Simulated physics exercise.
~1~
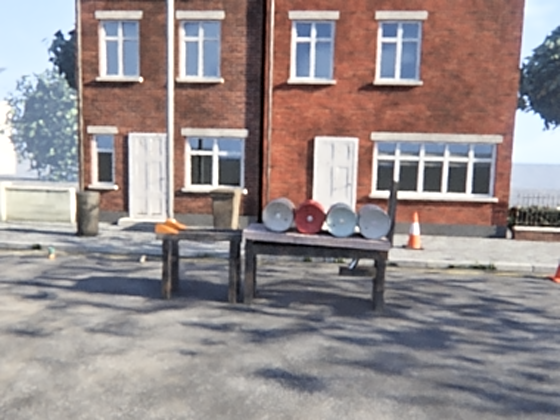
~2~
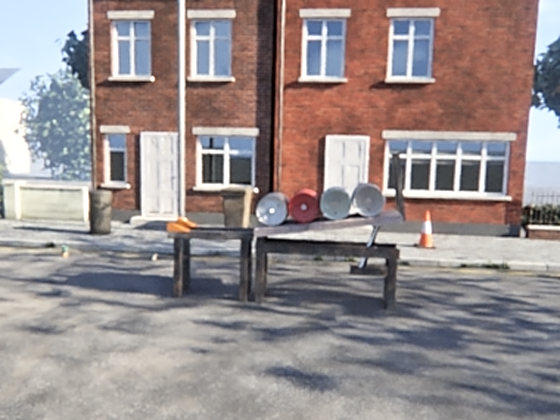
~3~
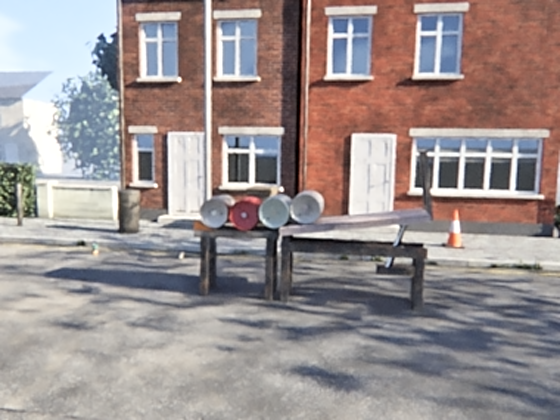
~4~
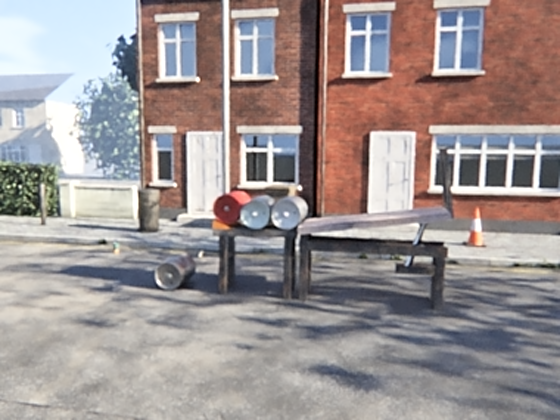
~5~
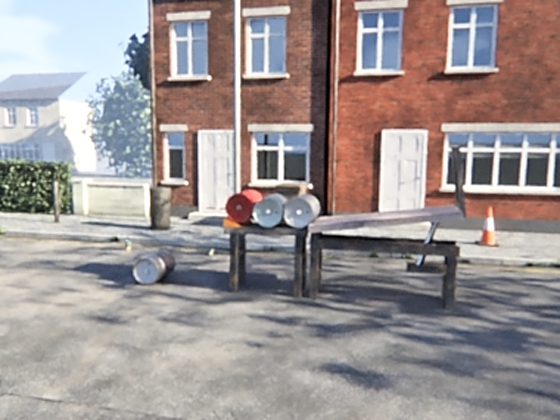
Street outside brick houses, table tilting, four kegs rolling left onto a rack, one dropping to the road, red keg staying up.
